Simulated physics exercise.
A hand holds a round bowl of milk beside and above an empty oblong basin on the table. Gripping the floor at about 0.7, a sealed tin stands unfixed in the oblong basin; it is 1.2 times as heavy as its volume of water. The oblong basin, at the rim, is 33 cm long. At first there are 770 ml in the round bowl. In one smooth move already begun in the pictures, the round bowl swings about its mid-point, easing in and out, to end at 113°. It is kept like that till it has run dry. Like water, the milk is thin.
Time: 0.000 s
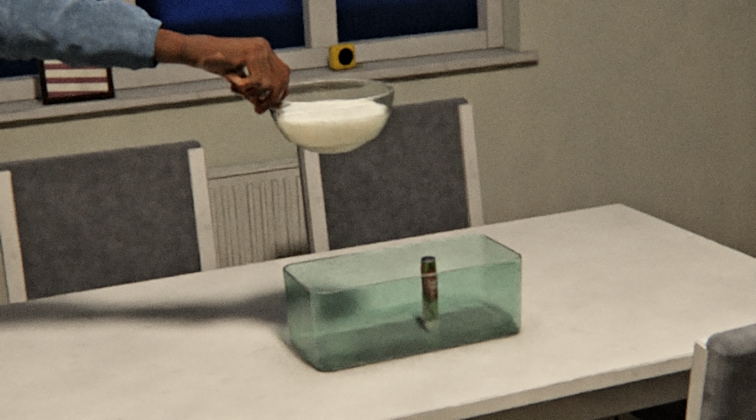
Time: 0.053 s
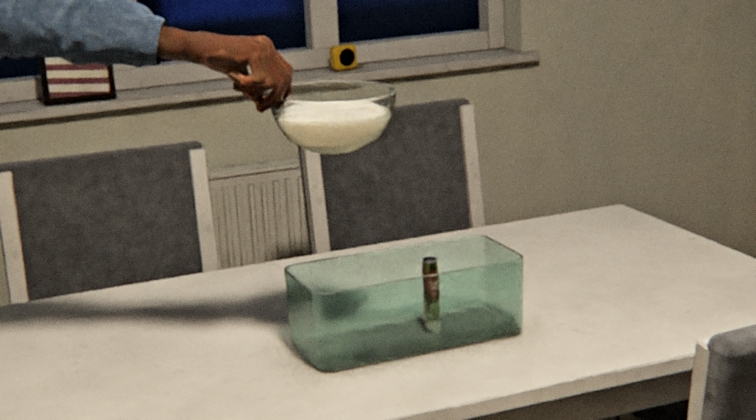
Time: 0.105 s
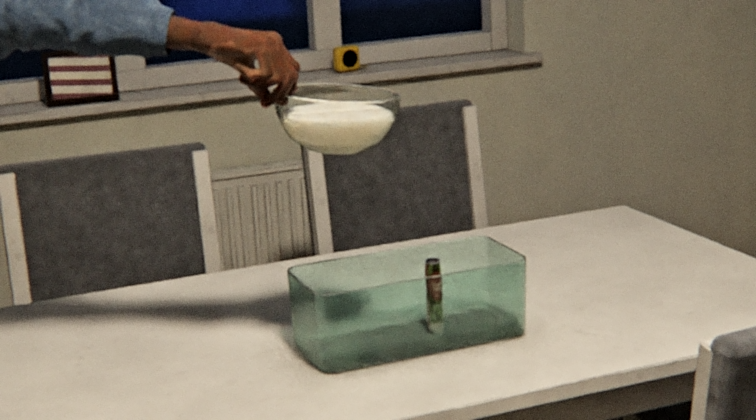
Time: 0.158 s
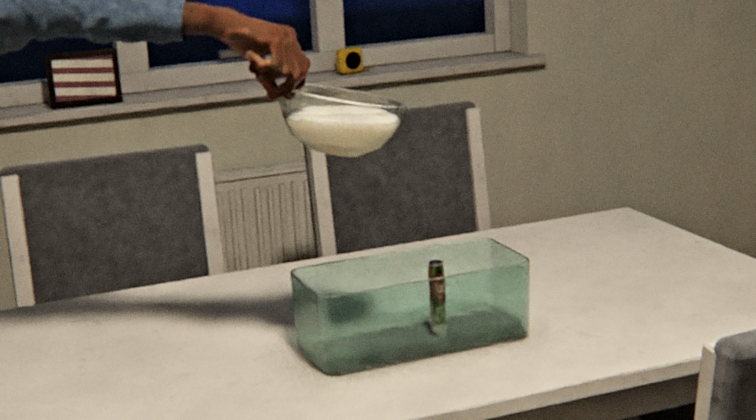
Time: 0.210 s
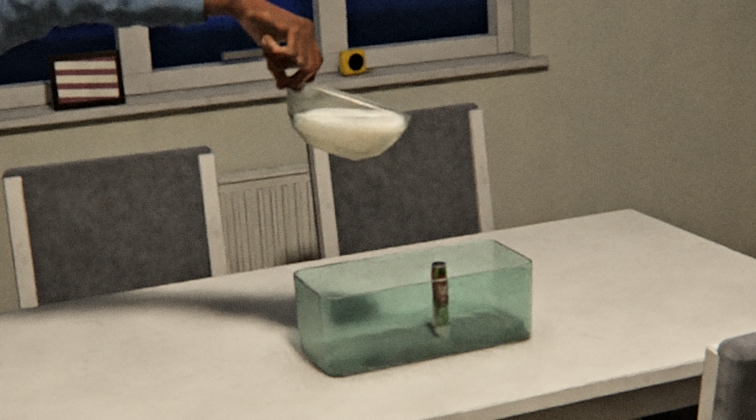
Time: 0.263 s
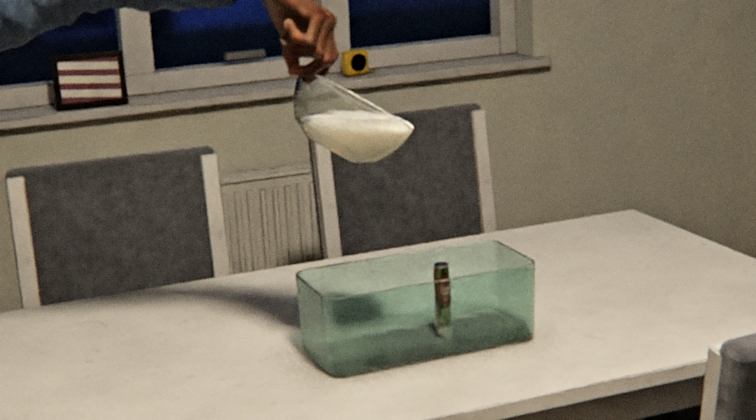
The clip shows a hand holding a round glass bowl of milk above an oblong basin on a white table, with a small tin standing in the basin, then steadily tilting the bowl so its right side lowers.
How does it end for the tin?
The tin stays on its feet.
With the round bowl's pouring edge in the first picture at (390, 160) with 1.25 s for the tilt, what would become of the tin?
Then the tin remains standing.
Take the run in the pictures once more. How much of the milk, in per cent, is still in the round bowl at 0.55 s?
Portion remaining: Approx. 10 per cent.
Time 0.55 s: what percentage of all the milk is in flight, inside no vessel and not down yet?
Some 64 per cent, I reckon.
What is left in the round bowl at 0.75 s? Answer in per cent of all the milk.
0 %.
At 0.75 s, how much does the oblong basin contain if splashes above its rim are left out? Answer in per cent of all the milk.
Reading: Approx. 90 %.
By 0.55 s the tilt is 99° and 9 per cent is still to pour; the tin stands where it began.
By 0.75 s the tilt is 113° and 0 per cent is still to pour; the tin stands where it began.
By 0.97 s the tilt is 113° and 0 per cent is still to pour; the tin stands where it began.
By 1.21 s the tilt is 113° and 0 per cent is still to pour; the tin stands where it began.
At rest the tin stands where it began.
